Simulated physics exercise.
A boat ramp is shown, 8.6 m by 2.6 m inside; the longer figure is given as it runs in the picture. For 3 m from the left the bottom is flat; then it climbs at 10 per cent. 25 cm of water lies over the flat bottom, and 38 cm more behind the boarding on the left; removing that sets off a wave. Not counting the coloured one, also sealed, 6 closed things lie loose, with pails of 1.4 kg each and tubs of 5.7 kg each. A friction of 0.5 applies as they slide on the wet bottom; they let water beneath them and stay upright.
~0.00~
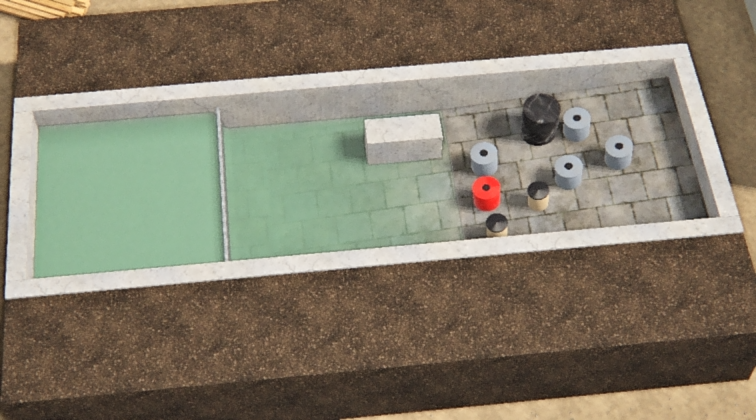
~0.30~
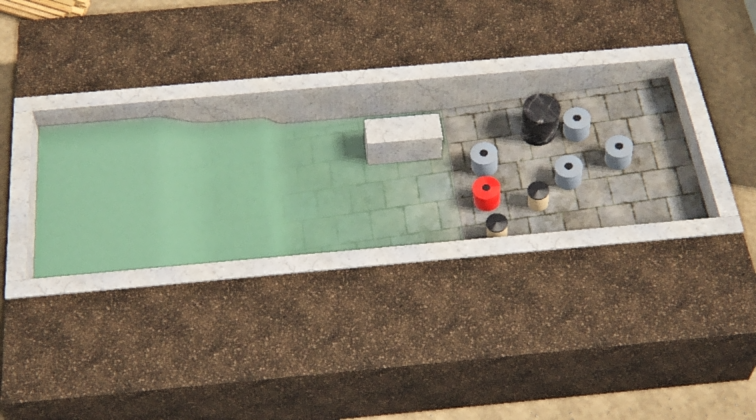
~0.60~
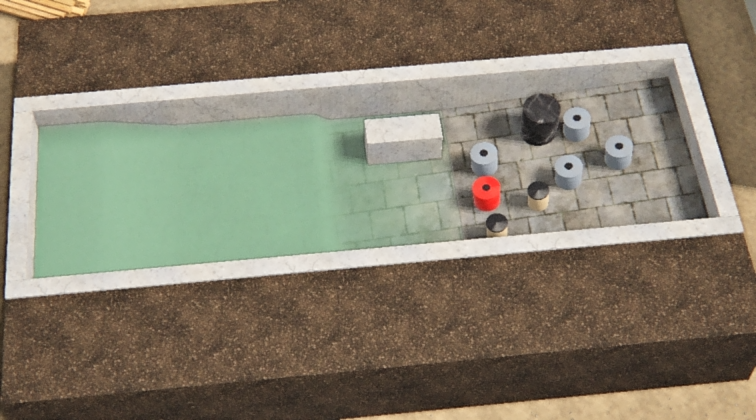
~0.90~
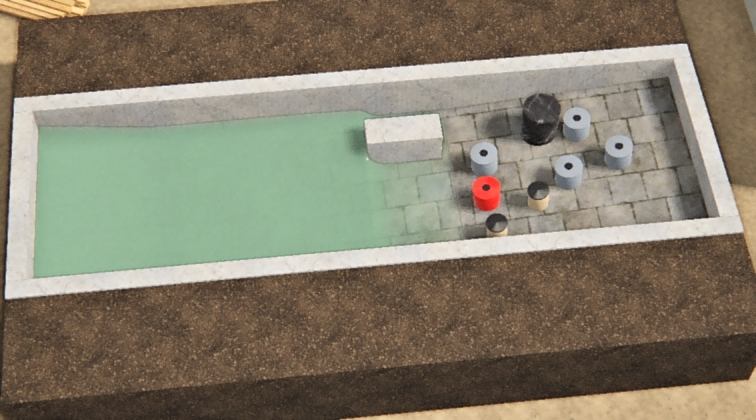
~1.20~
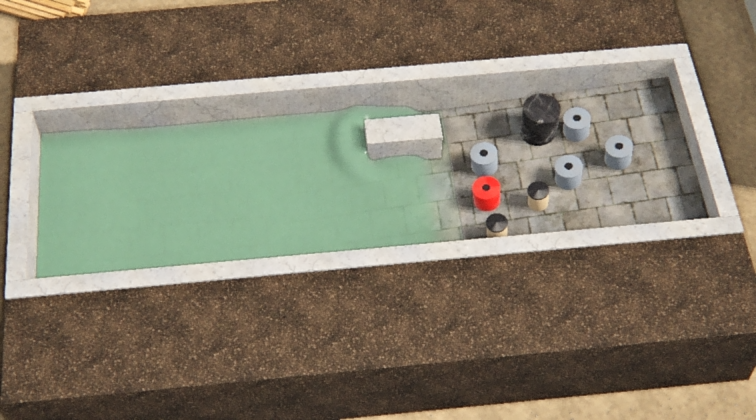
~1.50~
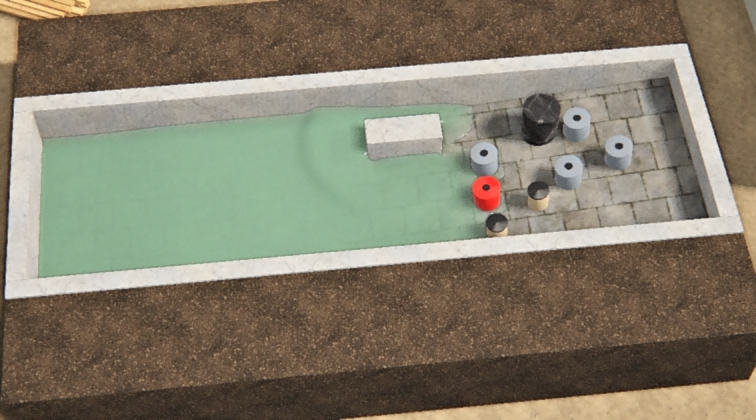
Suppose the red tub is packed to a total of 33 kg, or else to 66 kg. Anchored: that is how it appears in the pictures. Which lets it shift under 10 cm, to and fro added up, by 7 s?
The packing that works: Only the heavier one.
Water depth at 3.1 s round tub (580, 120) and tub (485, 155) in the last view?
Close to 6 and 8 centimetres.
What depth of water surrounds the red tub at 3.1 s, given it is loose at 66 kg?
Depth: Approx. 15 cm.
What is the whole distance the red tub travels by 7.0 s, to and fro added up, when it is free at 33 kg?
Roughly 30 cm.
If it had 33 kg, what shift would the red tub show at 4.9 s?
Roughly 10 cm.
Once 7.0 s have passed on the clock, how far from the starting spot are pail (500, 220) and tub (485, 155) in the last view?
In turn: 150 cm, 140 cm.
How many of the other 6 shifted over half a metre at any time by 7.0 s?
The total is 6.
After 2.1 s the red tub would be 4 cm from its start with 33 kg and 0 cm from its start with 66 kg; 15 cm of water round it then.
After 3.1 s the red tub would be 11 cm from its start with 33 kg and 0 cm from its start with 66 kg; 15 cm of water round it then.
After 4.9 s the red tub would be 11 cm from its start with 33 kg and 0 cm from its start with 66 kg; 13 cm of water round it then.
After 7.0 s the red tub would be 12 cm from its start with 33 kg and 0 cm from its start with 66 kg; 8 cm of water round it then.
